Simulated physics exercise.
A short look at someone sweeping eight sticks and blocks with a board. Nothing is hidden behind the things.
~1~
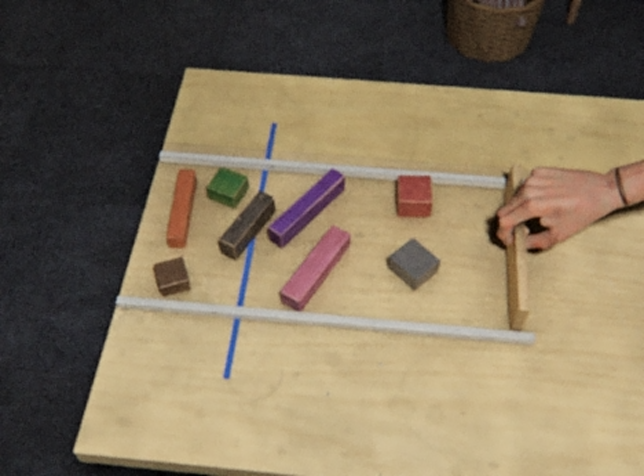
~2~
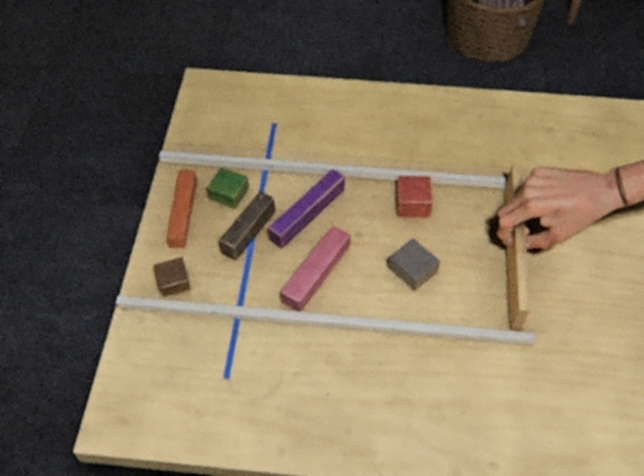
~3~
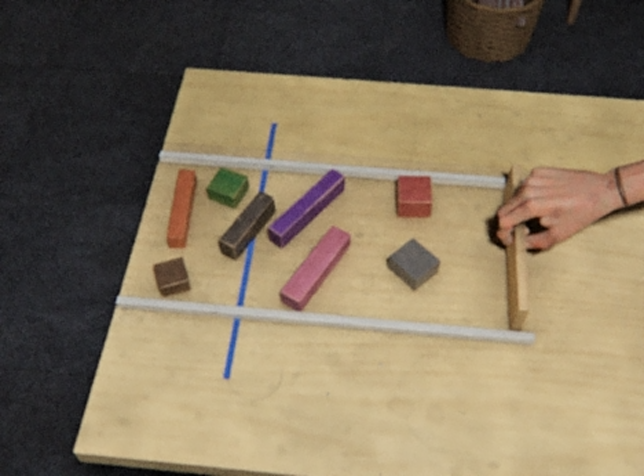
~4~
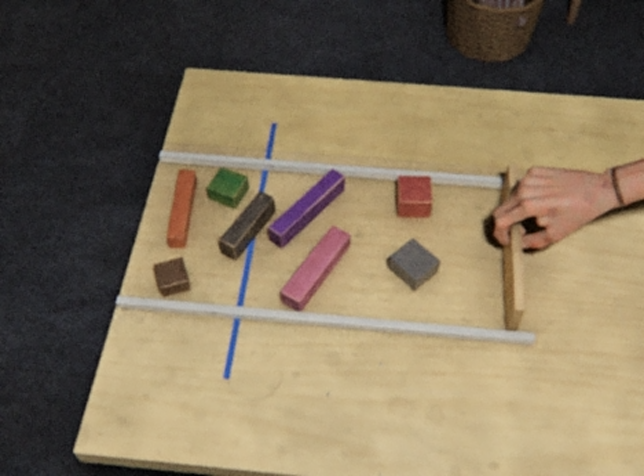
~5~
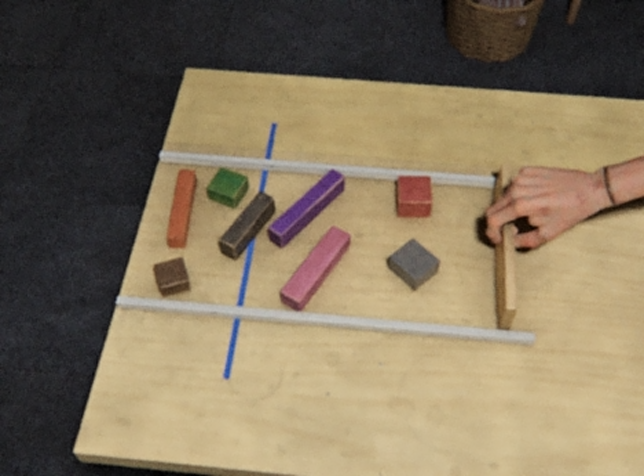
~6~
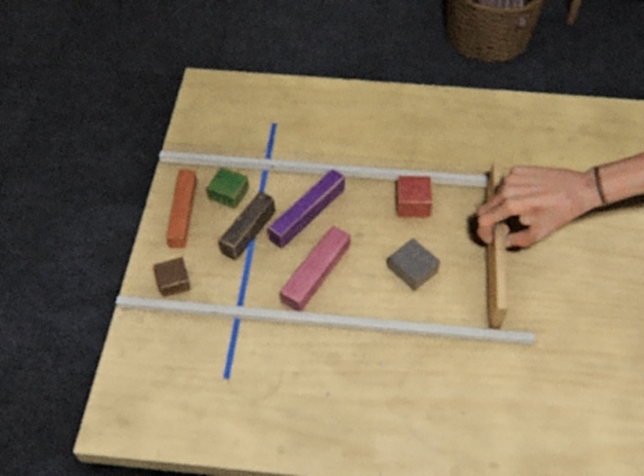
A hand grips an upright wooden board at the right end of a lane between two pale rails on a light wood table, seen from above at an angle. Orange, brown, green, dark, purple, pink, red and grey blocks and sticks lie to its left, some near a blue tape line. The board rests at first, then slides slightly left, touching nothing, while the blocks and camera stay still.
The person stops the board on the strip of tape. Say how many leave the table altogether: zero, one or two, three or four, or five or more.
In the end the number that fall off is zero.
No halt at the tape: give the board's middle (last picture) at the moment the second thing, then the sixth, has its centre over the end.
At (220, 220) for the second, at (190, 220) for the sixth.
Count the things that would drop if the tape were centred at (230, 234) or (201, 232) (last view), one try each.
The counts: 1 and 4.
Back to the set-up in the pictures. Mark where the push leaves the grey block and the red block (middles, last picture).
About (228, 262), and the other about (245, 182).
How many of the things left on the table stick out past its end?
The number is 0.
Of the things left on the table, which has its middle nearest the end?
That is the orange bar.
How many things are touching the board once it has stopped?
That makes 2.
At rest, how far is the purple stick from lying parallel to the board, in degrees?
Near 15 degrees.
Early on, none off yet; orange bar at rest near (182, 208); brown block at rest near (173, 277); green block at rest near (228, 188).
Finally, the number that fall off is zero.
